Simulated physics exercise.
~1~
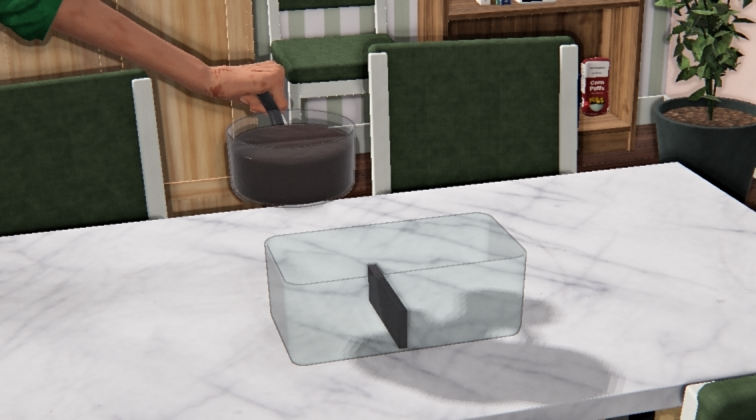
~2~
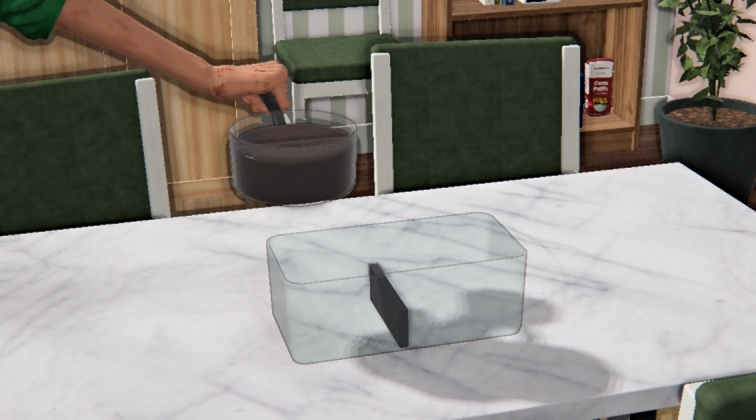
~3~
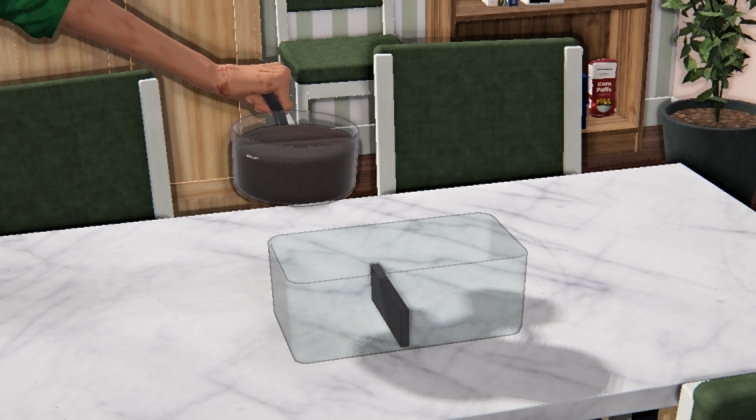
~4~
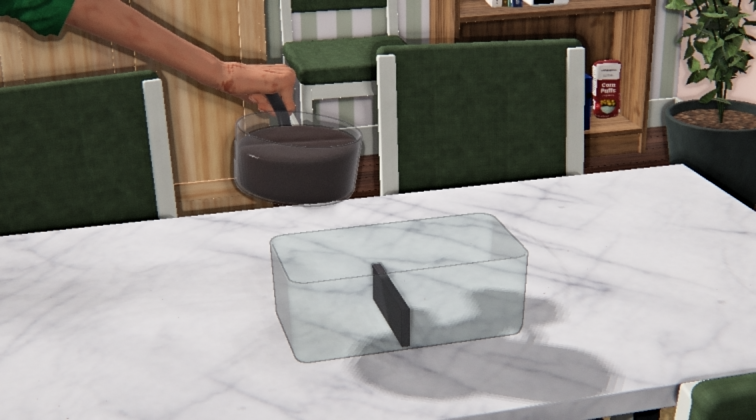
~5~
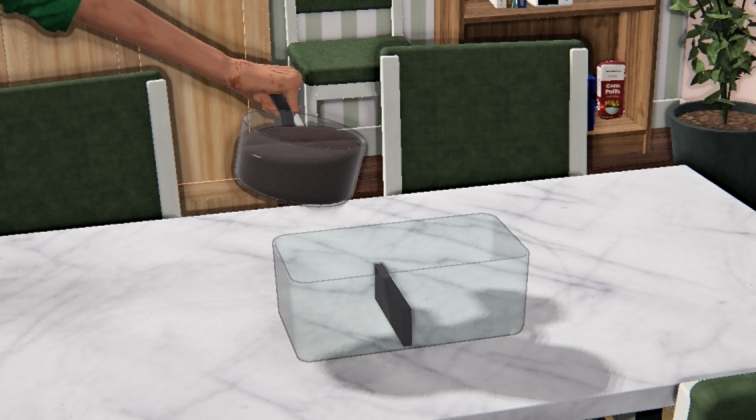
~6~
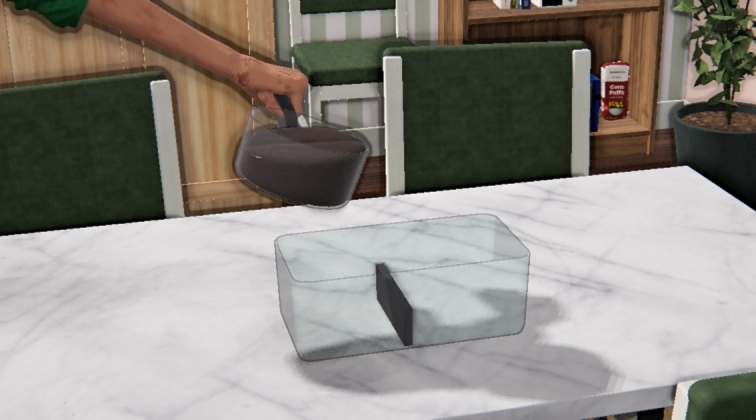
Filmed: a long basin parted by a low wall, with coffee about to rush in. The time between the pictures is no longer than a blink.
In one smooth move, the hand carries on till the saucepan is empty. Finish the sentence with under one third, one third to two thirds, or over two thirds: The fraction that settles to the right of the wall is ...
The fraction that settles to the right of the wall is one third to two thirds.
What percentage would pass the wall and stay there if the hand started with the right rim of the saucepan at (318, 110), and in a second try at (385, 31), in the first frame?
It would come to near 25 per cent, and then near 85 per cent.
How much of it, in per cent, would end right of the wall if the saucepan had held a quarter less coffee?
Roughly 45 %.
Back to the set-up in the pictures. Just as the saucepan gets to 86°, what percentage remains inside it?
35 %.
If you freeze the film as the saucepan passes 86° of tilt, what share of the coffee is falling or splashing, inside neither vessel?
It comes to around 40 per cent.
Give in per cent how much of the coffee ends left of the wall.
Close to 40 in a hundred.
A moment on, the saucepan is tipped on its side and 34 per cent is still to pour, 2 is left of the wall and 26 right of it.
Next, the saucepan is tipped right over and 3 per cent is still to pour, 33 is left of the wall and 59 right of it.
Then the saucepan is tipped right over and 0 per cent is still to pour, 40 is left of the wall and 59 right of it.
Later the saucepan is tipped right over and 0 per cent is still to pour, 40 is left of the wall and 59 right of it.
Finally, 40 per cent lies left of the wall, 59 right of it and 1 outside.
